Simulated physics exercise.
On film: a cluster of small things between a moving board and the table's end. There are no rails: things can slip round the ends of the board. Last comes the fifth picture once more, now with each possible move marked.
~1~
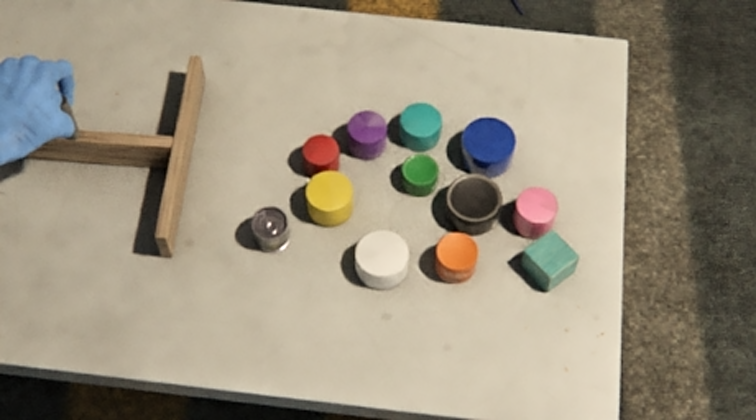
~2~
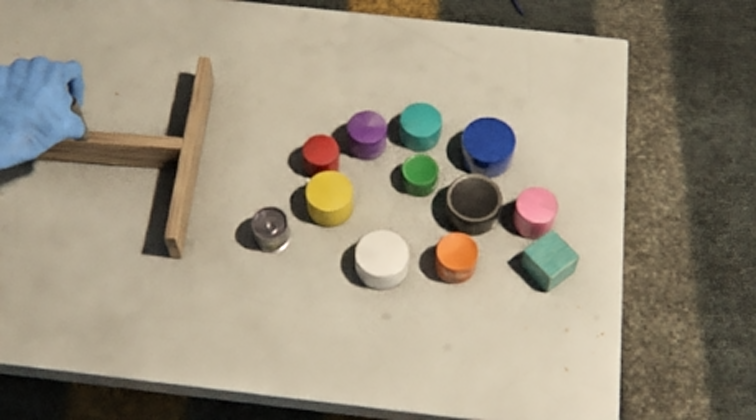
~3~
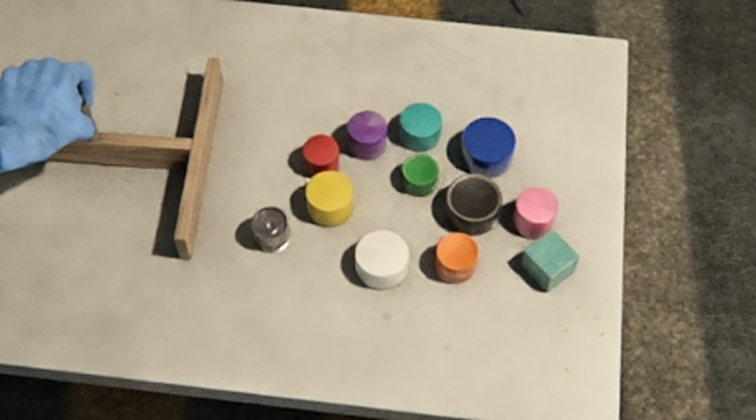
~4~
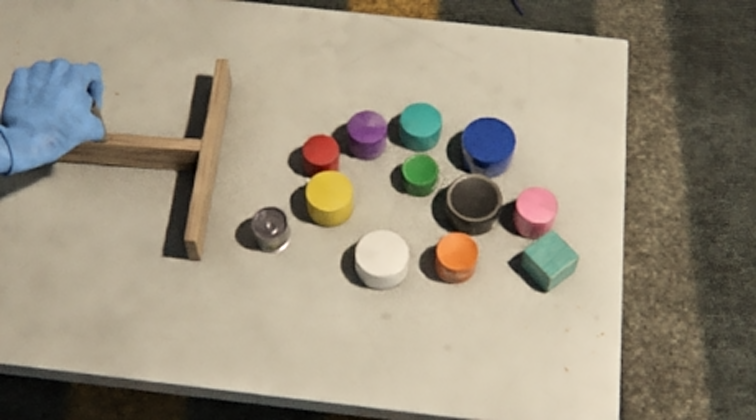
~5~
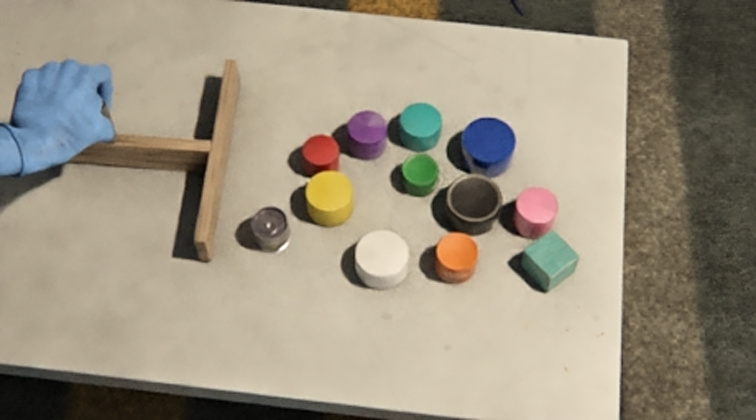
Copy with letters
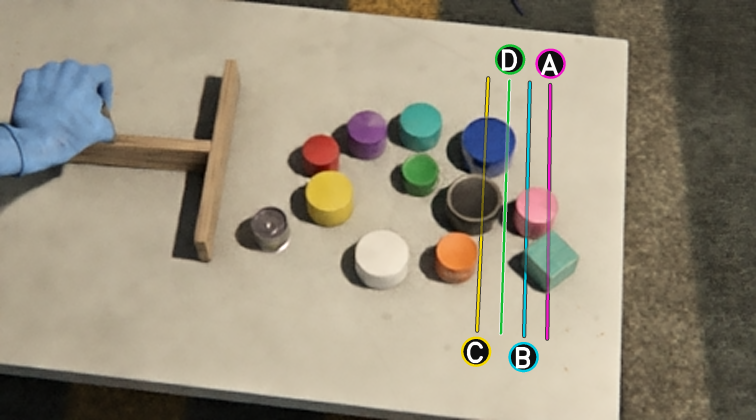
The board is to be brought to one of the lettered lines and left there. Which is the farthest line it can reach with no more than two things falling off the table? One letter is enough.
As far as mark A.
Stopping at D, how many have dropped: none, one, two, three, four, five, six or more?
The count is none.
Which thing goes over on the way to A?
The pink tin goes over.
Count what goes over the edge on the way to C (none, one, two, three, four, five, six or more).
The count is none.
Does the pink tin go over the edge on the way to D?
No.
On the marked copy, A at (549, 204); B at (527, 202); C at (483, 197); D at (505, 200).
With A. Early on, board (335, 159); white tin (389, 262); grey tin (353, 238).
Further on, board (454, 172); pink tin (576, 218); turquoise block (557, 267).
At the end, board (549, 182); pink tin over the edge; black jar (616, 251); one fallen.
As for the rest, B is within the limit but short; C is within the limit but short; D is within the limit but short.
